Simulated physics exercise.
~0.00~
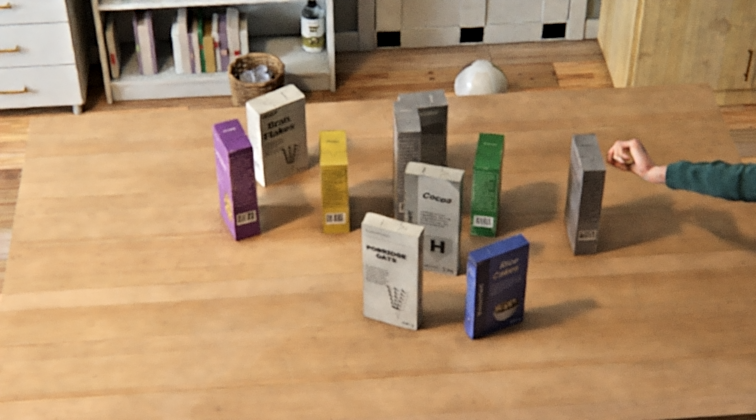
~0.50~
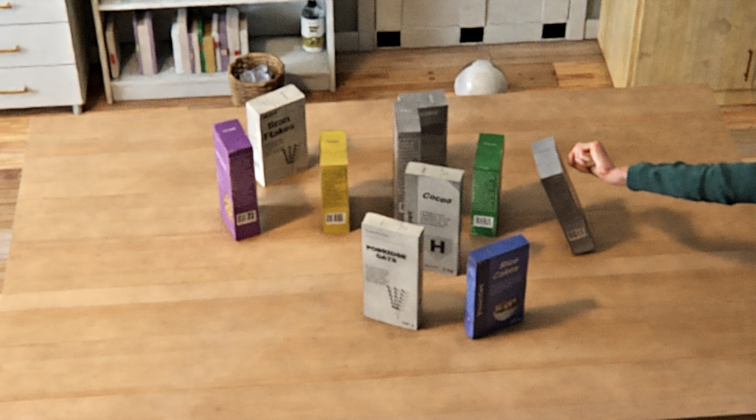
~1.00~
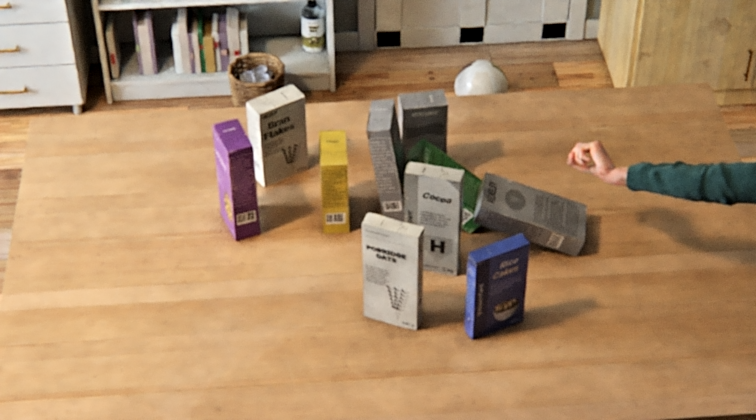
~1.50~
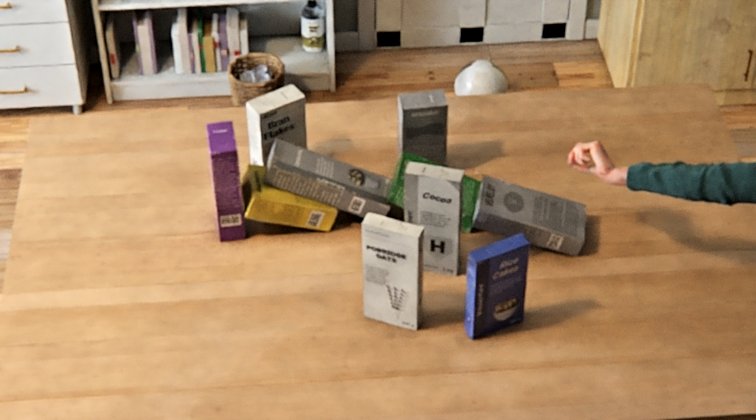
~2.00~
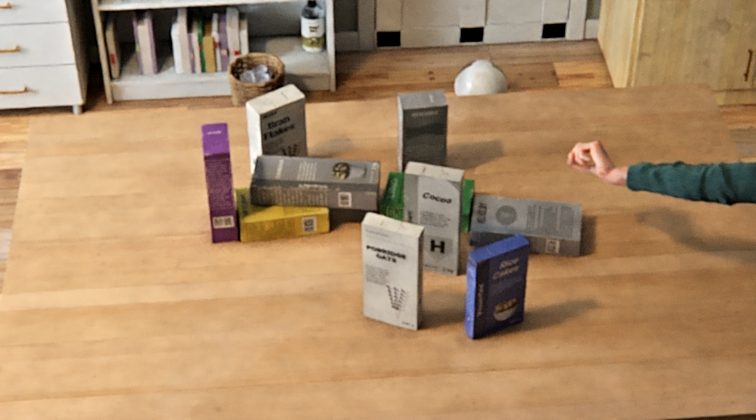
Ten upright cereal boxes stand scattered across a wooden table, seen from above at an angle, with shelves and a basket behind. A purple box is at the left, then a yellow one, grey and white ones around the middle, a green one right of centre and a blue one in front. From the right, a green-sleeved hand tips the rightmost grey box leftward. It knocks over the green box, and a tall grey box falls left in turn, toppling the yellow one. The purple box shifts slightly left but stays up, leaving four boxes down and six standing.
